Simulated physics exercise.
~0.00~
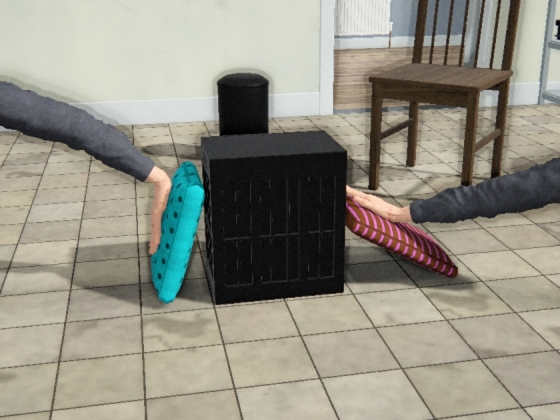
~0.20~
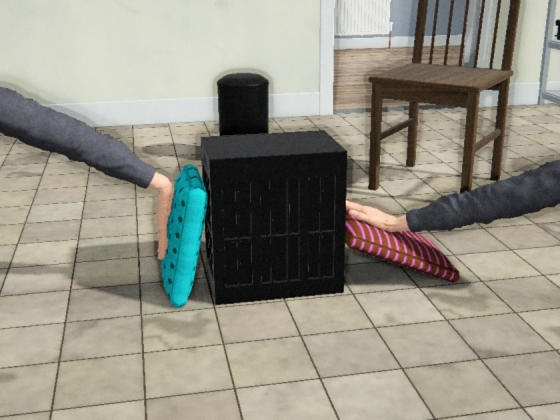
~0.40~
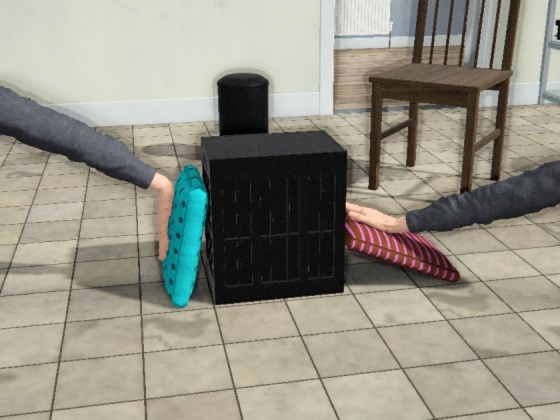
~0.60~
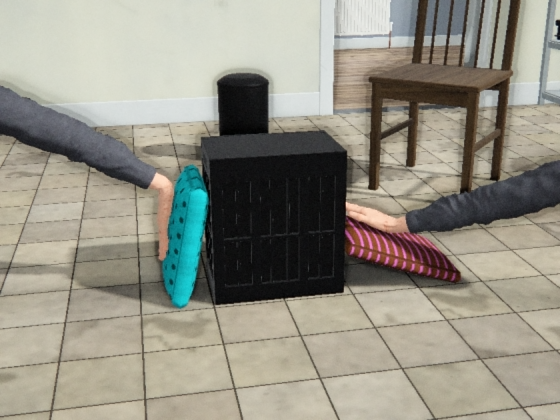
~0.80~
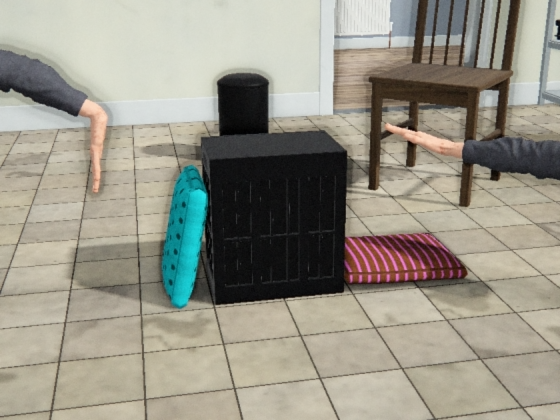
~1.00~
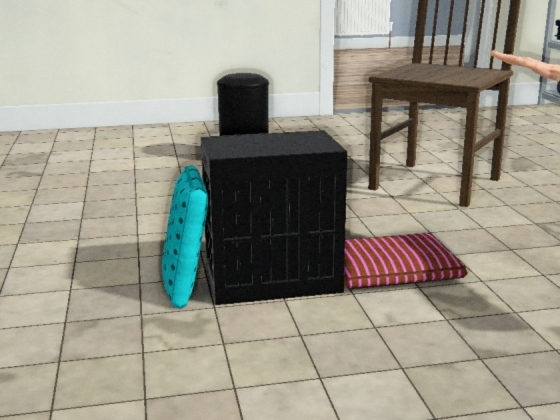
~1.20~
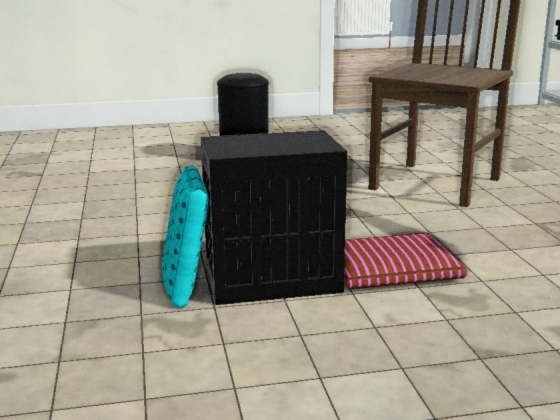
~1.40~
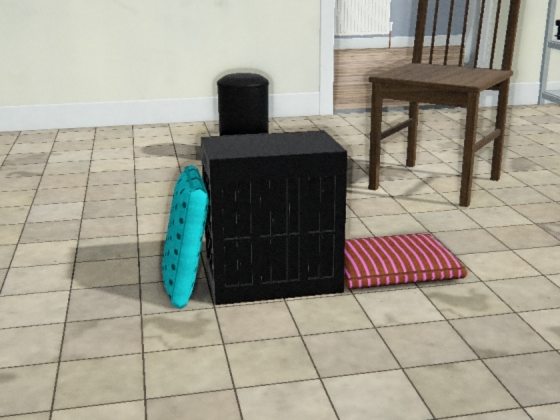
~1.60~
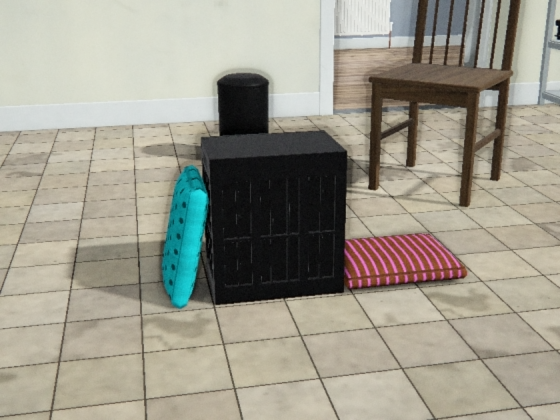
Two hands held a turquoise pillow and a reddish striped pillow against opposite sides of a black crate, then let go and pulled away. The turquoise one on the left stayed propped up, while the striped one slumped flat onto the tiled floor.
